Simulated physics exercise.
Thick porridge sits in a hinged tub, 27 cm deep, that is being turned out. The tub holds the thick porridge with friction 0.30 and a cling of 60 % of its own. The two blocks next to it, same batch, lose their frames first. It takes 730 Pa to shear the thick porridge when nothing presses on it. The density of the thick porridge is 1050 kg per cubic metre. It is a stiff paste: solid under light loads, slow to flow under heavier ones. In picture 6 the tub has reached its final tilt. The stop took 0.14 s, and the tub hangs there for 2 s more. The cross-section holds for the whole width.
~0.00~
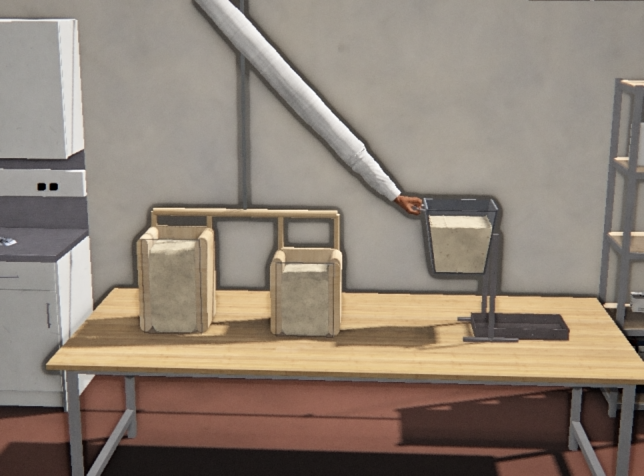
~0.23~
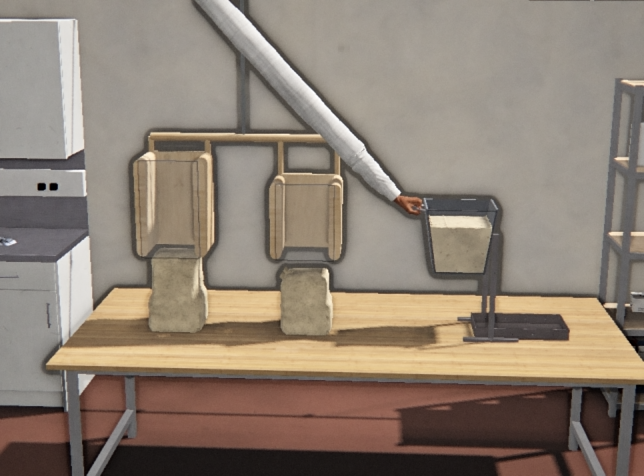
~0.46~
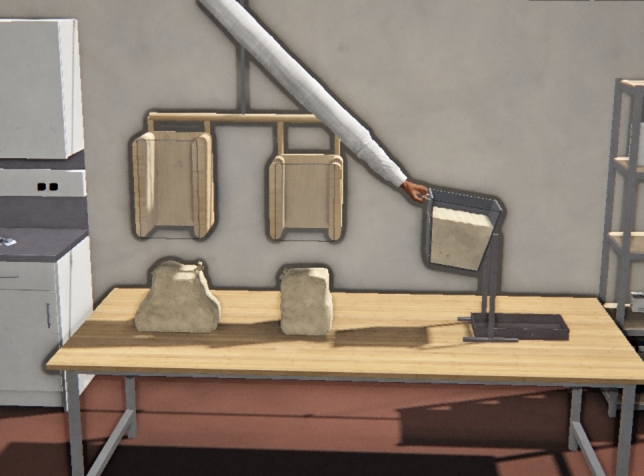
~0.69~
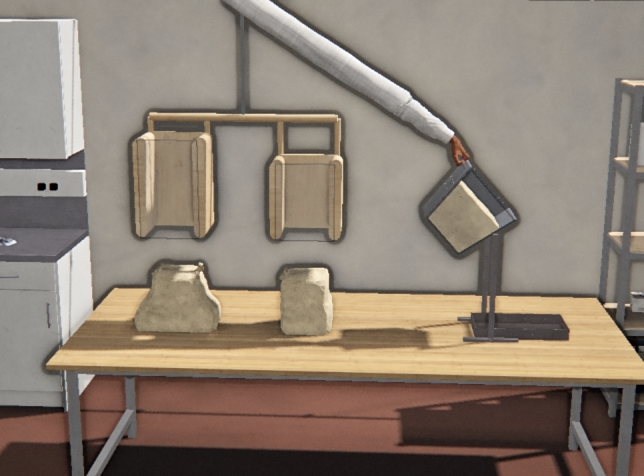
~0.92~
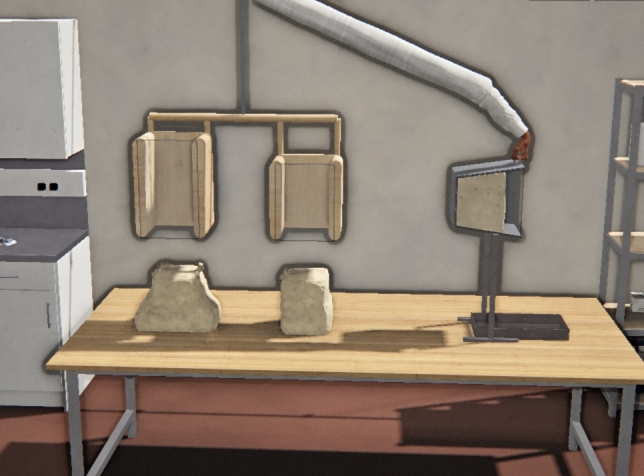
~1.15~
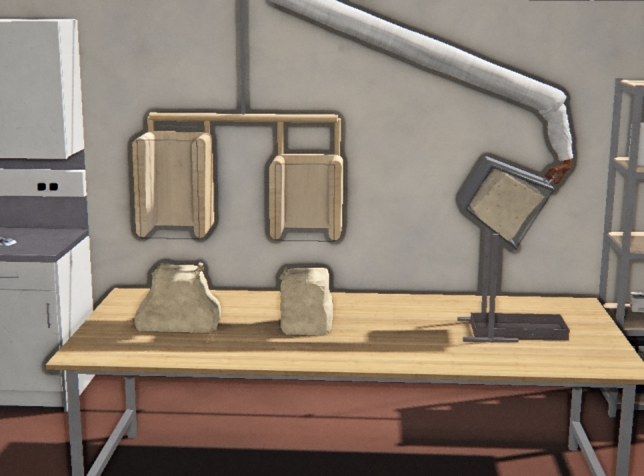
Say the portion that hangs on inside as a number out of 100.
Expect roughly 0 %.
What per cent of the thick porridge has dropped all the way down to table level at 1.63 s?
About 100 %.
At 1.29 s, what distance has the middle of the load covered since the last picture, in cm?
Roughly 13 cm.
After 1.29 s, the tub is at 119 degrees and holds 58 %.
After 1.46 s, the tub is at 119 degrees and holds 0 %.
After 1.63 s, the tub is at 119 degrees and holds 0 %.
After 1.80 s, the tub is at 119 degrees and holds 0 %.
After 3.15 s, at the end, the tub is at 119 degrees and holds 0 %.
